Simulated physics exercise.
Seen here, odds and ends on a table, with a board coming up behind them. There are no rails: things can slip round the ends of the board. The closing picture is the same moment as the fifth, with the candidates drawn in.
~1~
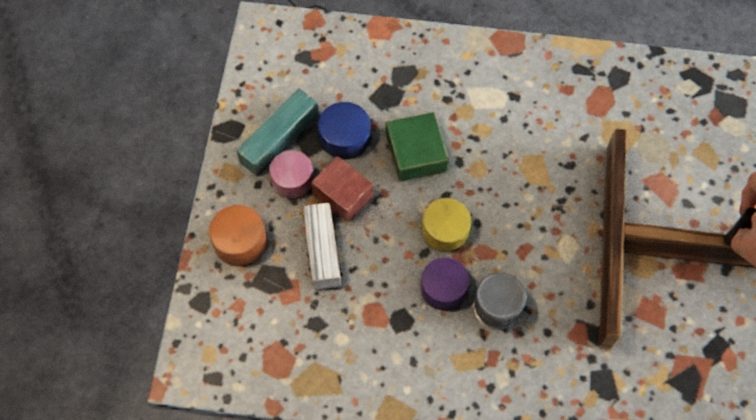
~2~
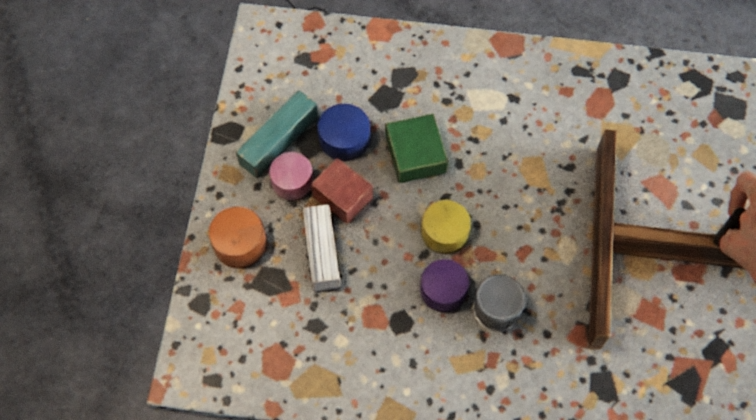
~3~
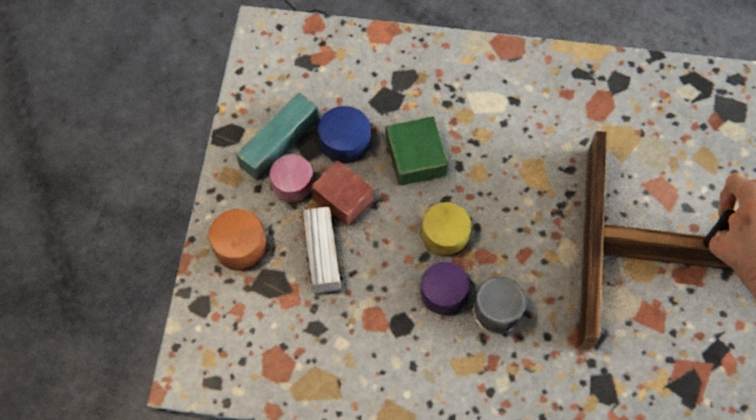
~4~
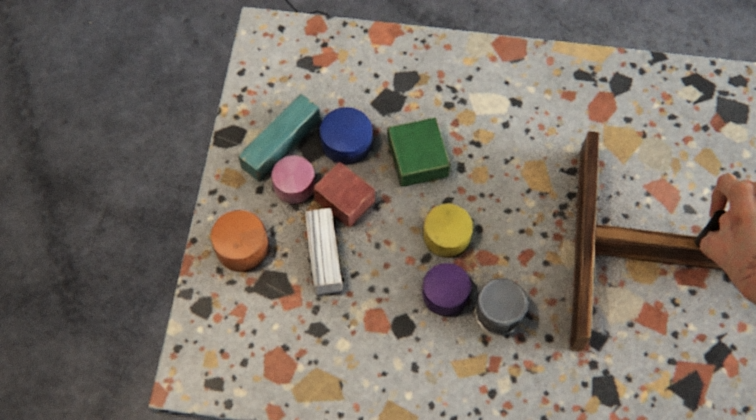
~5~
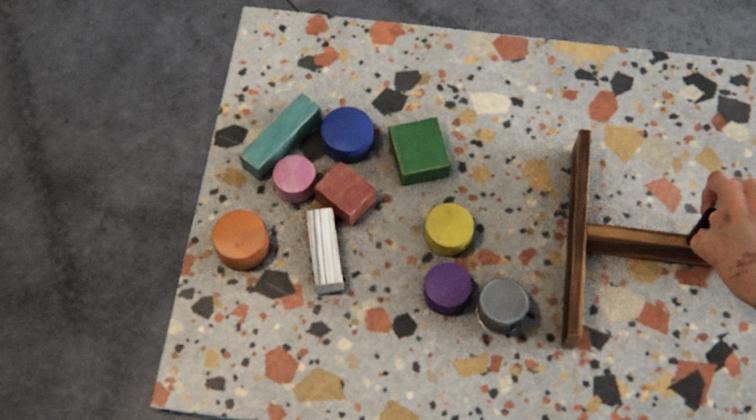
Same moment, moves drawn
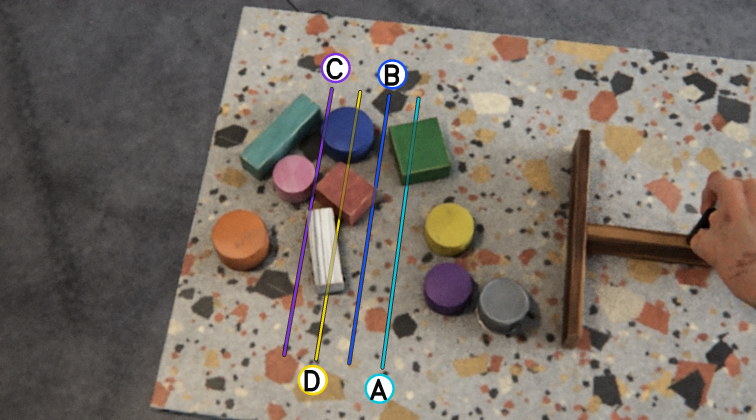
A hand slides a wooden board slightly left across a speckled tabletop toward colourful blocks and round tins, which stay still.
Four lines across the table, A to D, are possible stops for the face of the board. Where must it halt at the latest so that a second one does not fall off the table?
Line C.
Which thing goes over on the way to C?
The turquoise bar goes over.
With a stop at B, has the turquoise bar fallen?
No.
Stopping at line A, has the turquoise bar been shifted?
By then, no.
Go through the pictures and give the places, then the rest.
Green block (416, 147); red block (342, 189); pink tin (292, 175), in the first frame.
Board (608, 228); blue tin (344, 133), in the second frame.
Board (598, 229); turquoise bar (279, 136), in the third frame.
Board (589, 229); yellow tin (448, 231), in the fourth frame.
Board (581, 227); white stick (325, 251); green block (419, 152); red block (345, 194), in the fifth frame.
On the copy, A at (402, 225); B at (371, 221); C at (310, 213); D at (340, 217).
On C. First, board (483, 216); grey tin (442, 307); purple tin (406, 278).
Then, board (386, 204); turquoise bar (269, 131); pink tin (278, 173).
Finally, board (313, 195); turquoise bar over the edge; orange tin (201, 237); one fallen.
By contrast, A is within the limit but short; B is within the limit but short; D is within the limit but short.
